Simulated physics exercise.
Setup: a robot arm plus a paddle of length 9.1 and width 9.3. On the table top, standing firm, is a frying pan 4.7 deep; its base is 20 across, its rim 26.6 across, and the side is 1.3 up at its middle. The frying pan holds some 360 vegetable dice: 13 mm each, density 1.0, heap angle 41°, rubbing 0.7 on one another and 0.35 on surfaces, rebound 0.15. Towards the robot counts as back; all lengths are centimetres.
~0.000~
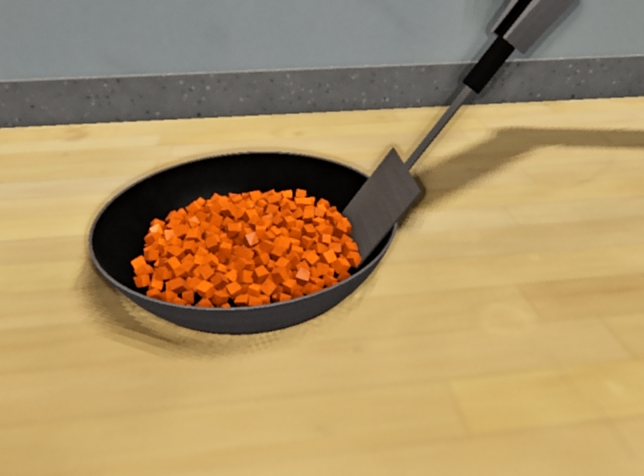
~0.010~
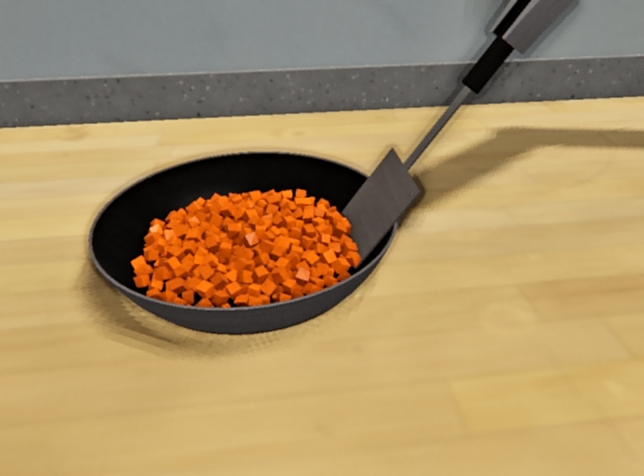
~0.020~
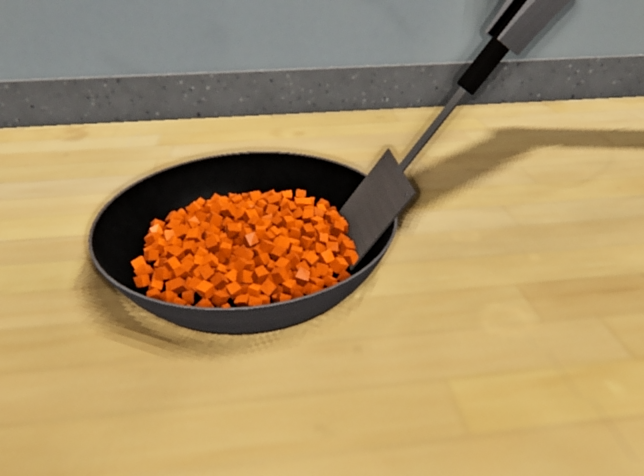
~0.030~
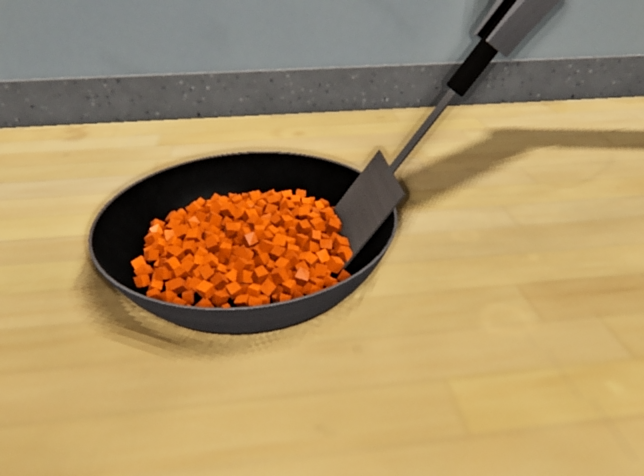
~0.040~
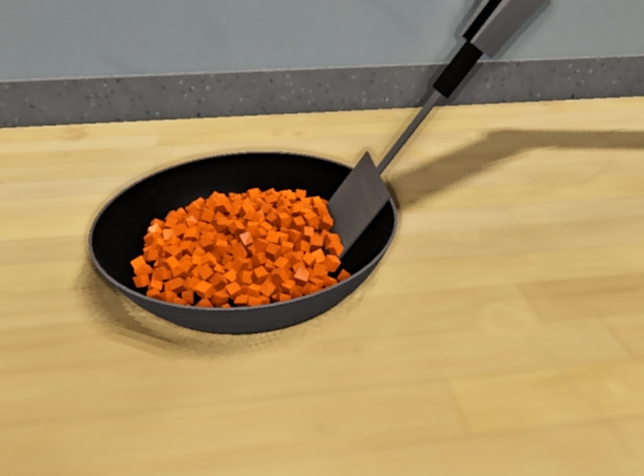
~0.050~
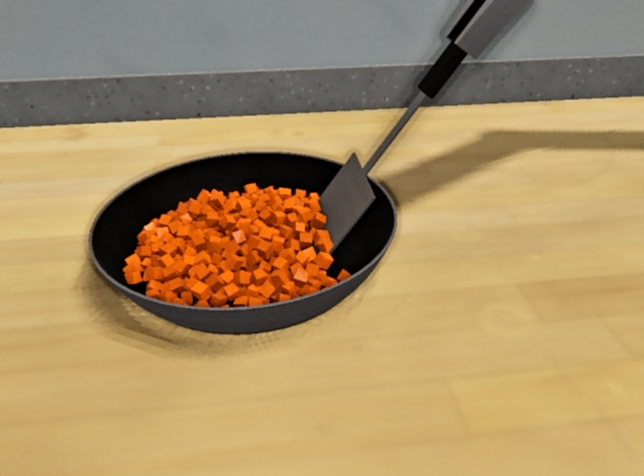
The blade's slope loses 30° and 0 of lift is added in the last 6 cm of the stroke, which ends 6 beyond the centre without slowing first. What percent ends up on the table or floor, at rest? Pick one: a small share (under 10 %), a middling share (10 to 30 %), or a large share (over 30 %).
A small share.
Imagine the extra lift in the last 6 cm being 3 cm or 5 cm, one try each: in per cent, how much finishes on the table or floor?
15 and 20 %.
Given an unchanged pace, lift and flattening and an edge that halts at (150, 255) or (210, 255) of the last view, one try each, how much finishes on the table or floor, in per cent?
Roughly 15 and 5 per cent.
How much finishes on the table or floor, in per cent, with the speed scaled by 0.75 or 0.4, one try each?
Estimates in order: 0 per cent, 0 per cent.
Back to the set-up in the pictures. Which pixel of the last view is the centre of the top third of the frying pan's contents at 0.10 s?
About pixel (198, 222).
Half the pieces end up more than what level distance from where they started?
Distance: Around 6 cm.
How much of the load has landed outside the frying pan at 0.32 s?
Share at that moment: About 5 %.
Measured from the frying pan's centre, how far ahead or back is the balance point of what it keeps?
Ahead of centre, near 5.5 centimetres.
After 0.08 s, sloping 55°, highest piece 6 above the table; 361 in the frying pan.
After 0.10 s, sloping 46°, highest piece 7 above the table; 361 in the frying pan.
After 0.32 s, sloping 25°, highest piece 6 above the table; 349 in the frying pan, 12 on the table or floor.
After 1.37 s, sloping 25°, highest piece 6 above the table; 349 in the frying pan, 12 on the table or floor.
In the end, 349 in the frying pan, 12 on the table or floor. That is 3 % on the table or floor.
